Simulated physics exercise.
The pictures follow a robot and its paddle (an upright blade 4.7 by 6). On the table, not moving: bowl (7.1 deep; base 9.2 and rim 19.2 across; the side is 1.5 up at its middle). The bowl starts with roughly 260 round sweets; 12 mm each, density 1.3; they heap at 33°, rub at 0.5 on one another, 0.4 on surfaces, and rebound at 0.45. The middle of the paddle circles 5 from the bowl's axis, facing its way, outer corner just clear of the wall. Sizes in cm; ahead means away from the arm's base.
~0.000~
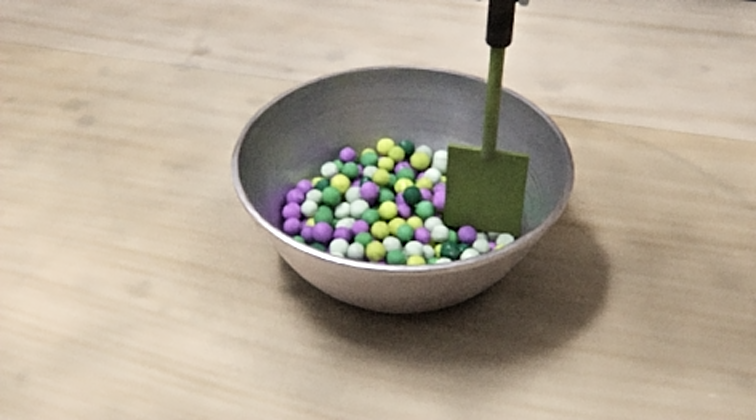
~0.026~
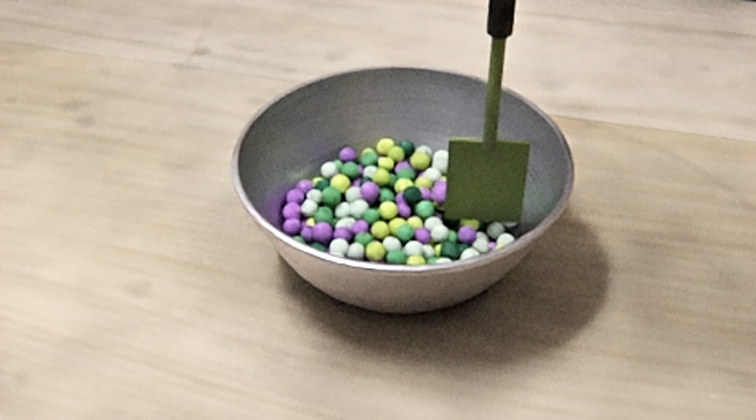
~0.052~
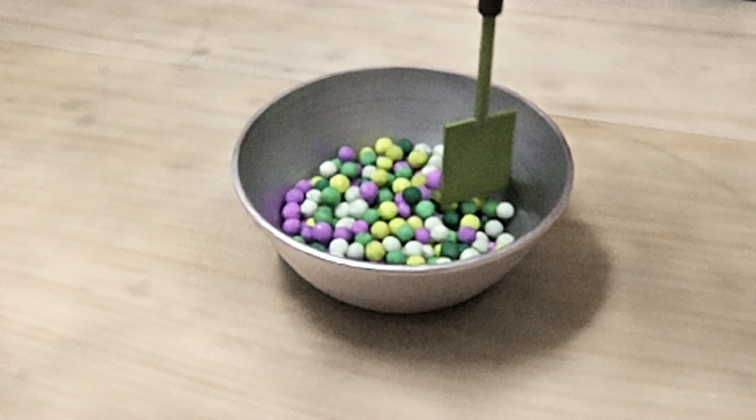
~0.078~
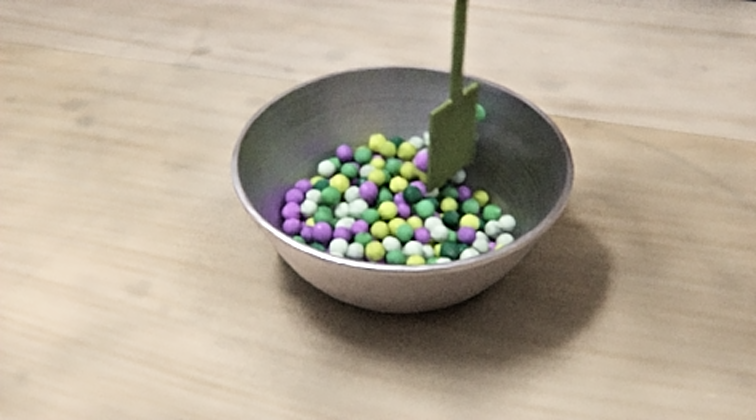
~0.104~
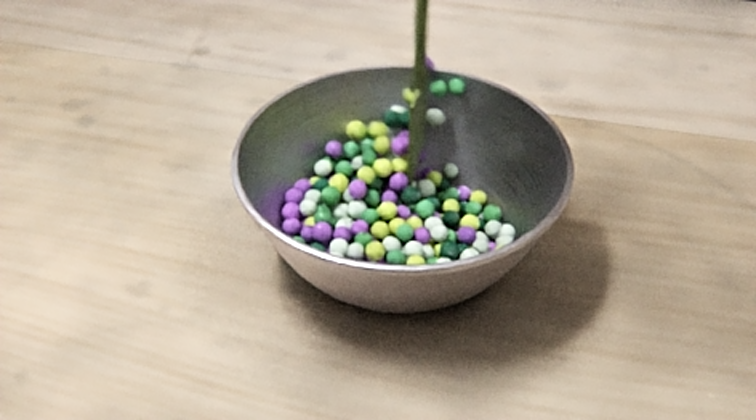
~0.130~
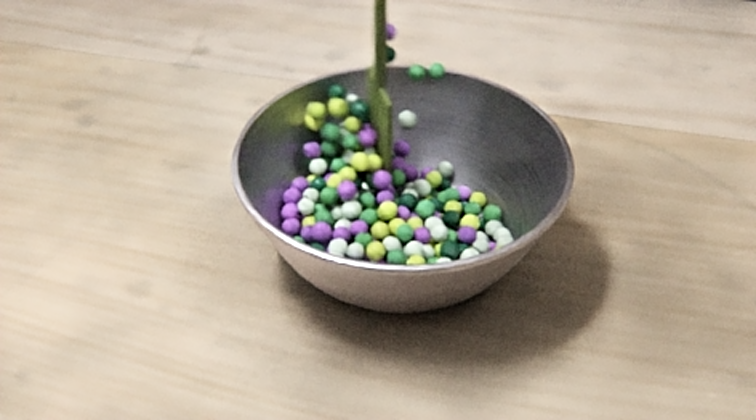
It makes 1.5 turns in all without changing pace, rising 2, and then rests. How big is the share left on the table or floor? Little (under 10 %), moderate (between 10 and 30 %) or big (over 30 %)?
Answer: Moderate; between 10 and 30 % of the round sweets finish on the table or floor.
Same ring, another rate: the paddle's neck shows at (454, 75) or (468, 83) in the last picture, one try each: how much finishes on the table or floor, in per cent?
About 0 and 0 per cent.
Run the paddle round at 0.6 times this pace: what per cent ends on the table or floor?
About 0 per cent.
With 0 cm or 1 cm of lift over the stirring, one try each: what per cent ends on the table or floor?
About 35 and 25 per cent.
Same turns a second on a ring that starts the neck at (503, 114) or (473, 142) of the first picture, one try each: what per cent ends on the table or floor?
About 0 and 20 per cent.
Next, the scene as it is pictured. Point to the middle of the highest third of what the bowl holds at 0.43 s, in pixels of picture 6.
Near (437, 223).
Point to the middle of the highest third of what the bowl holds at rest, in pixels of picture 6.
Near (420, 223).
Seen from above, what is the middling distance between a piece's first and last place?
Roughly 2 cm.
After 0.28 s, 279° round, highest piece 11 above the table; 242 in the bowl, 2 on the table or floor, 16 in flight or on the tool.
After 0.43 s, 78° round, highest piece 9 above the table; 225 in the bowl, 20 on the table or floor, 15 in flight or on the tool.
After 0.70 s, 180° round, highest piece 4 above the table; 225 in the bowl, 35 on the table or floor.
After 1.40 s, 180° round, highest piece 4 above the table; 225 in the bowl, 35 on the table or floor.
In the end, 225 in the bowl, 35 on the table or floor. That is 13 % on the table or floor.
